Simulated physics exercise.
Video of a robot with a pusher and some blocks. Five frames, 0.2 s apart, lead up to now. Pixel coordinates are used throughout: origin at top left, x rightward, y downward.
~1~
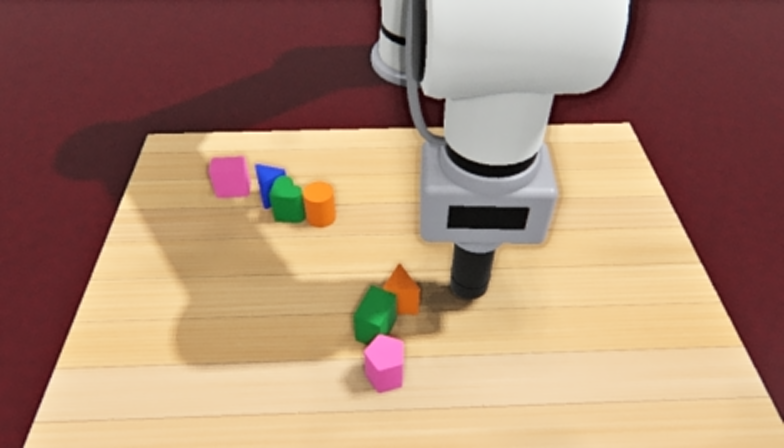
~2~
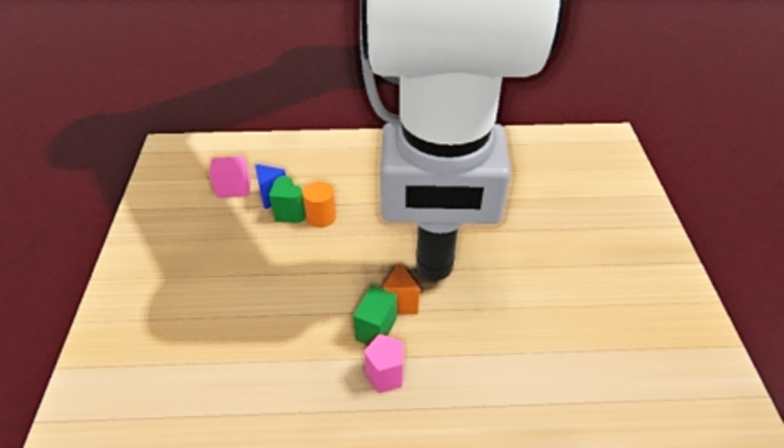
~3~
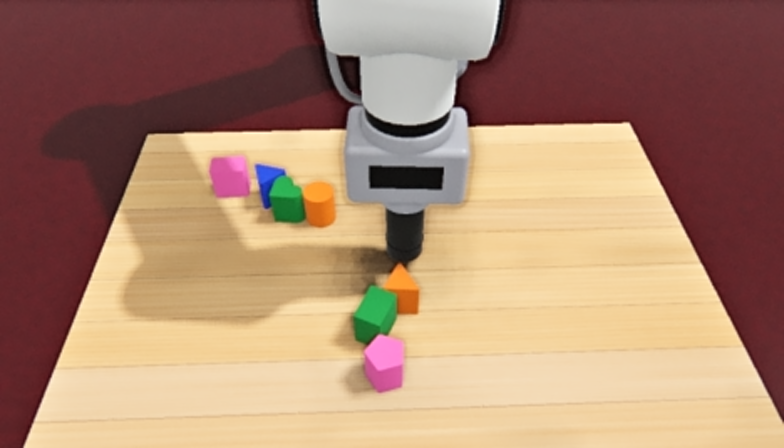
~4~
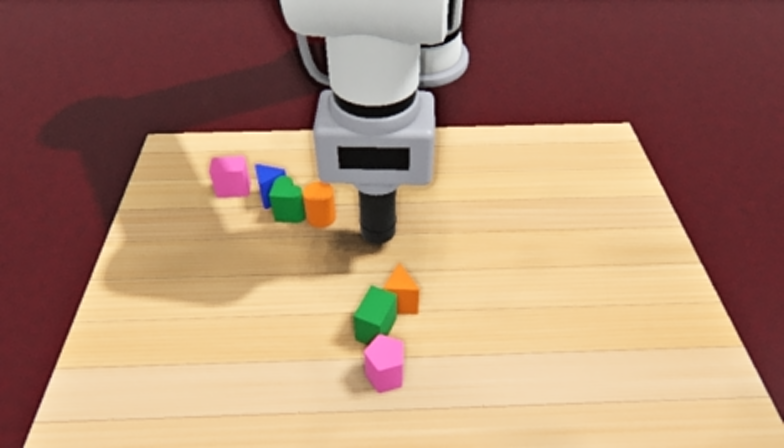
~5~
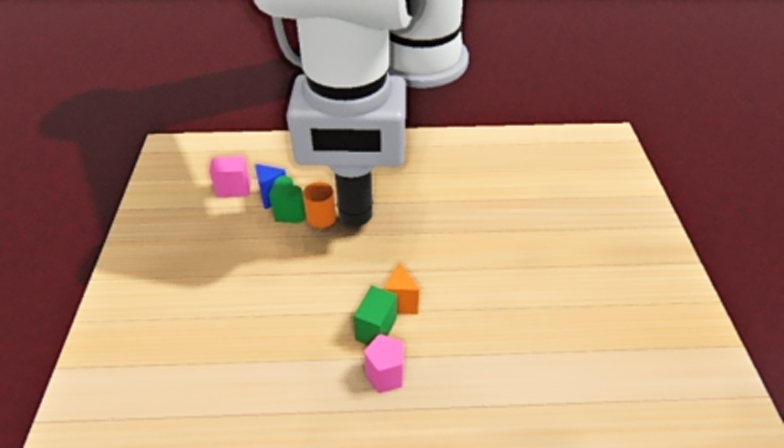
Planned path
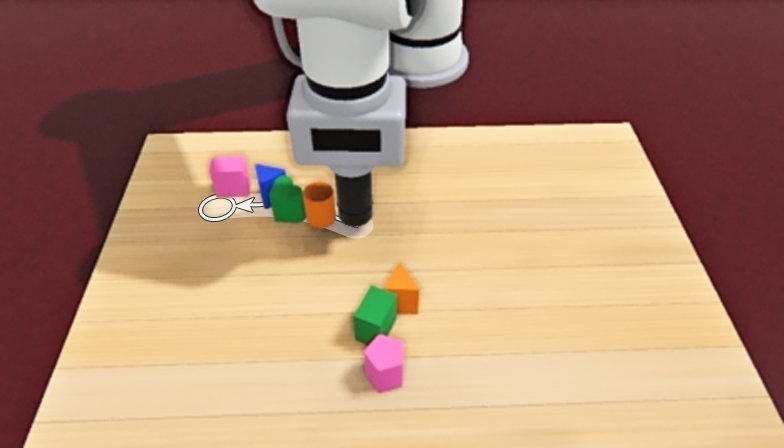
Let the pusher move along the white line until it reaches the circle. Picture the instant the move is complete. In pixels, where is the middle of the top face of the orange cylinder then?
Around pixel (177, 192).
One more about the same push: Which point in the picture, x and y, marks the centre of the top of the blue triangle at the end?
I'd place it at (254, 158), taking the centre of its top.
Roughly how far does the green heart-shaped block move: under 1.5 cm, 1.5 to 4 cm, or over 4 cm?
It moves more than 4 cm.
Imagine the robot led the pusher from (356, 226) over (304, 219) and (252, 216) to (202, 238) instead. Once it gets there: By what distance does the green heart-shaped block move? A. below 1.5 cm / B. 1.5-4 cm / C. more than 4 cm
Correct choice: C.
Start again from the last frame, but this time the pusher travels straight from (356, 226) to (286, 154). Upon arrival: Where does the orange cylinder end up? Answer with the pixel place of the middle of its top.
By then it is at (298, 185).
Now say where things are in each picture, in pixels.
The first picture shows lower end of the pusher at (469, 285), tops of blocks, pink rectangular block at (227, 164), blue triangle at (267, 172), green heart-shaped block at (285, 188), orange cylinder at (318, 191).
The second picture shows pusher at (434, 267), blocks as before.
The third picture shows pusher at (404, 250), blocks as before.
The fourth picture shows pusher at (378, 232), blocks as before.
The fifth picture shows pusher at (356, 215), pink rectangular block at (227, 164), blue triangle at (267, 172), green heart-shaped block at (285, 188), orange cylinder at (318, 191).
The drawn path runs from (356, 226) through (313, 211) and (266, 205) to (217, 208).
The first path, step by step. One third of the way, pusher at (311, 200); blue triangle at (261, 169), turned 25° clockwise; green heart-shaped block at (250, 191), turned 15° clockwise; orange cylinder at (276, 185).
Two thirds of the way, pusher at (263, 194); blue triangle at (254, 161), turned 10° clockwise; green heart-shaped block at (209, 202), turned 25° anticlockwise; orange cylinder at (226, 185).
At the end, pusher at (214, 197); pink rectangular block at (223, 161); blue triangle at (254, 158), turned 15° clockwise; green heart-shaped block at (193, 208), turned 70° anticlockwise; orange cylinder at (177, 192).
